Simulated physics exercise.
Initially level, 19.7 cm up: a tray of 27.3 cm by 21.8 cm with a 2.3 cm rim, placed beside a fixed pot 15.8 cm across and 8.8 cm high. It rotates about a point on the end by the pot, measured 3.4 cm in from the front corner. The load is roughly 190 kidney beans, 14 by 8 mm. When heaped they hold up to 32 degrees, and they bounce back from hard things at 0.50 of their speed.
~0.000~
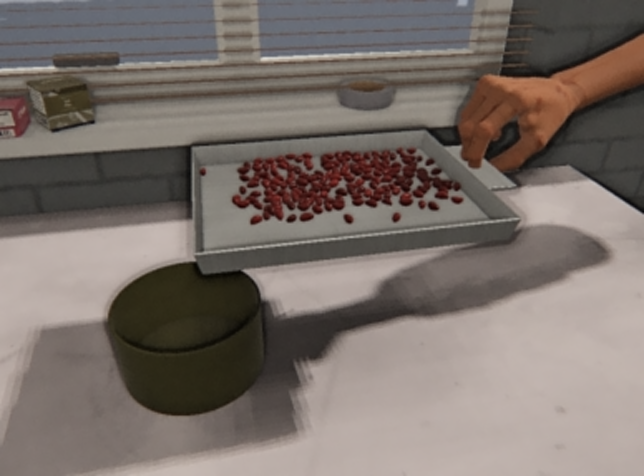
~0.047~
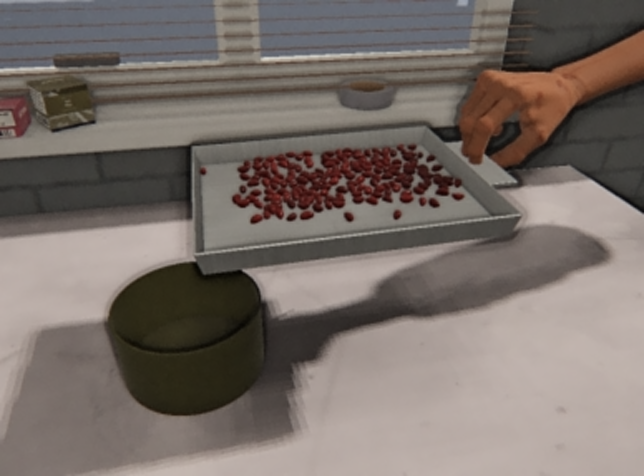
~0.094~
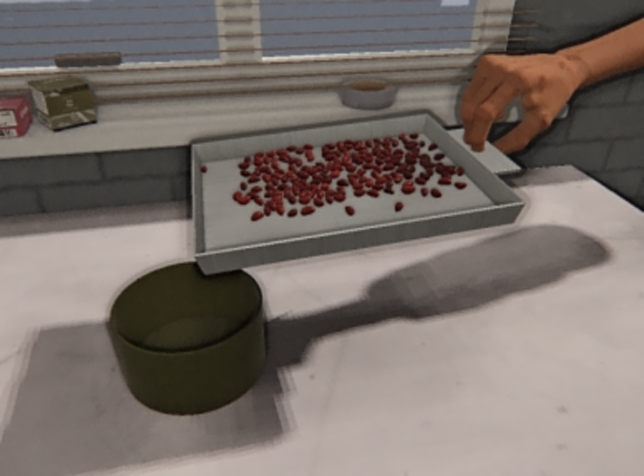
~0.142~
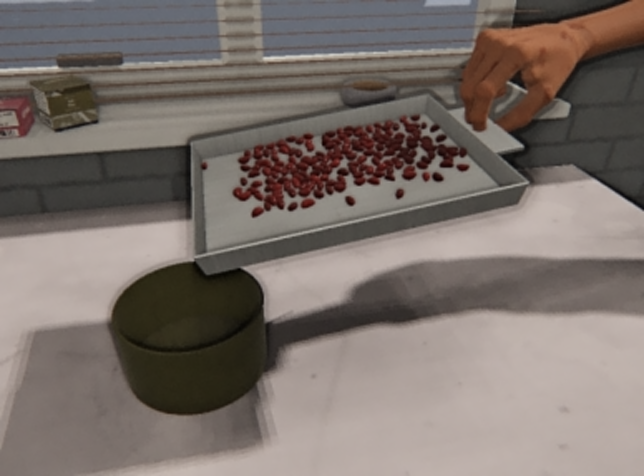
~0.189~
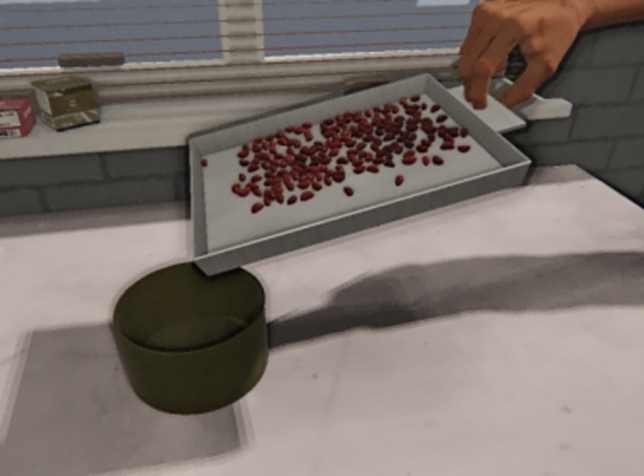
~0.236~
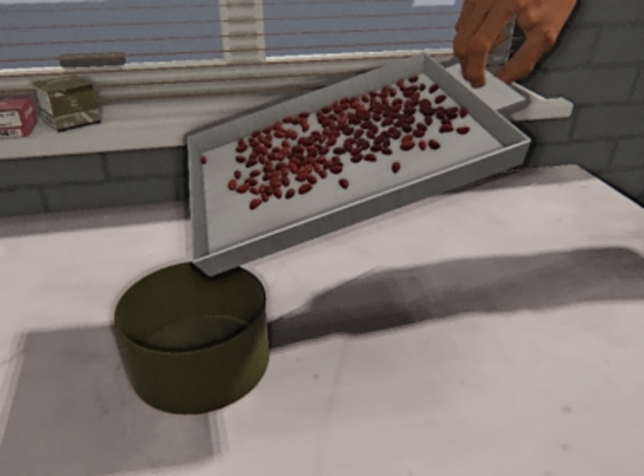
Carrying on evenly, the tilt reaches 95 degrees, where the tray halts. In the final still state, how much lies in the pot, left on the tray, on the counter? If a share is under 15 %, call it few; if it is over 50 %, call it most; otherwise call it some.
I would say pot: Some, left on the tray: Few, counter: Most.
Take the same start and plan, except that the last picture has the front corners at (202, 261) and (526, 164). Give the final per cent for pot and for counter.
Split: Pot = 0, counter = 100.
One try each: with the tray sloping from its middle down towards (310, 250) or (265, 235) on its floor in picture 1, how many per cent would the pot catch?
First try: Around 0 percent; second try: Around 0 percent.
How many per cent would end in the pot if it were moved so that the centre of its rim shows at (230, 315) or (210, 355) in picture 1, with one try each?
The shares would be near 5 and 55 per cent respectively.
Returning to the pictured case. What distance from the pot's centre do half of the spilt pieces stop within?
About 18 cm from the centre.
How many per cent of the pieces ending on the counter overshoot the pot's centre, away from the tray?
I'd put it at close to 90 per cent.
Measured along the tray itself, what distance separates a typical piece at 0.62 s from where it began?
12 cm.
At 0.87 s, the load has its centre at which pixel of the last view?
Close to pixel (160, 245).
Then, at 0.62 s, tilt 55 degrees; the tray holds 100 %, the pot 0 %.
After 0.87 s, tilt 80 degrees; the tray holds 55 %, the pot 5 %.
After 1.23 s, tilt 95 degrees; the tray holds 10 %, the pot 25 %.
At rest (2.5 s), pot 35 %, tray 0 %, counter 65 %.
